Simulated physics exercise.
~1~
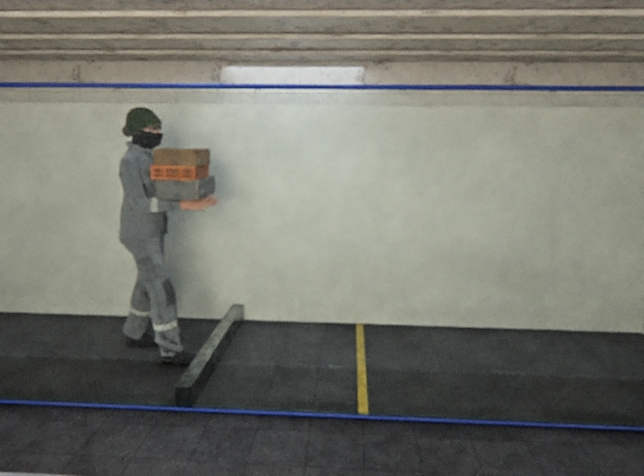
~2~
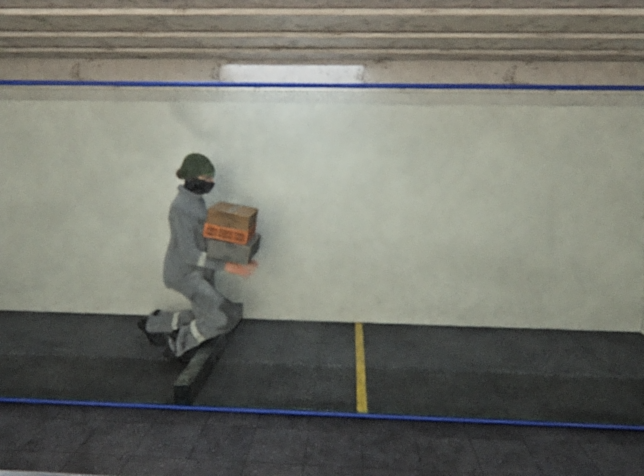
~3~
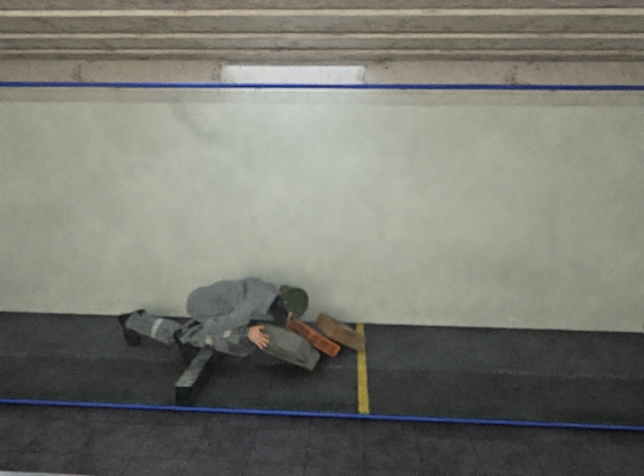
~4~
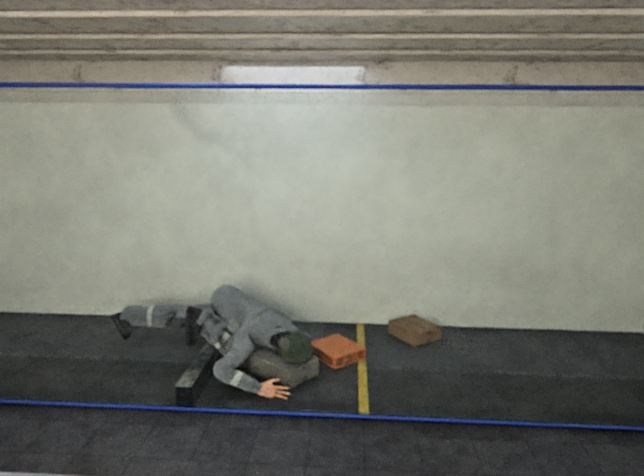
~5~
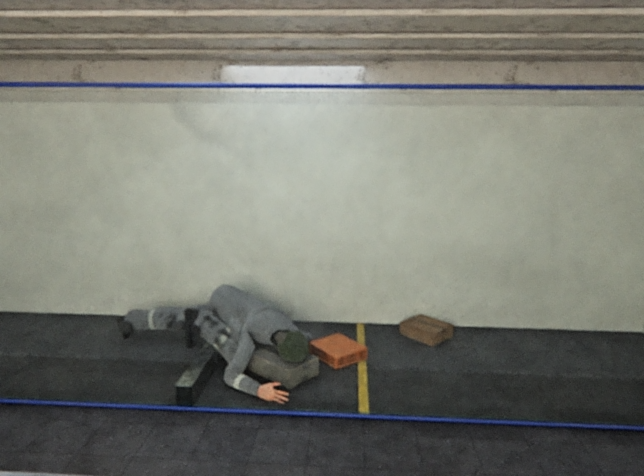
We see a masked porter in grey carry three stacked boxes right, pitch forward over a low rail and collapse, the boxes spilling ahead. The brown carton ends beyond the yellow line, while the orange crate, grey carton and porter's head rest short of it.
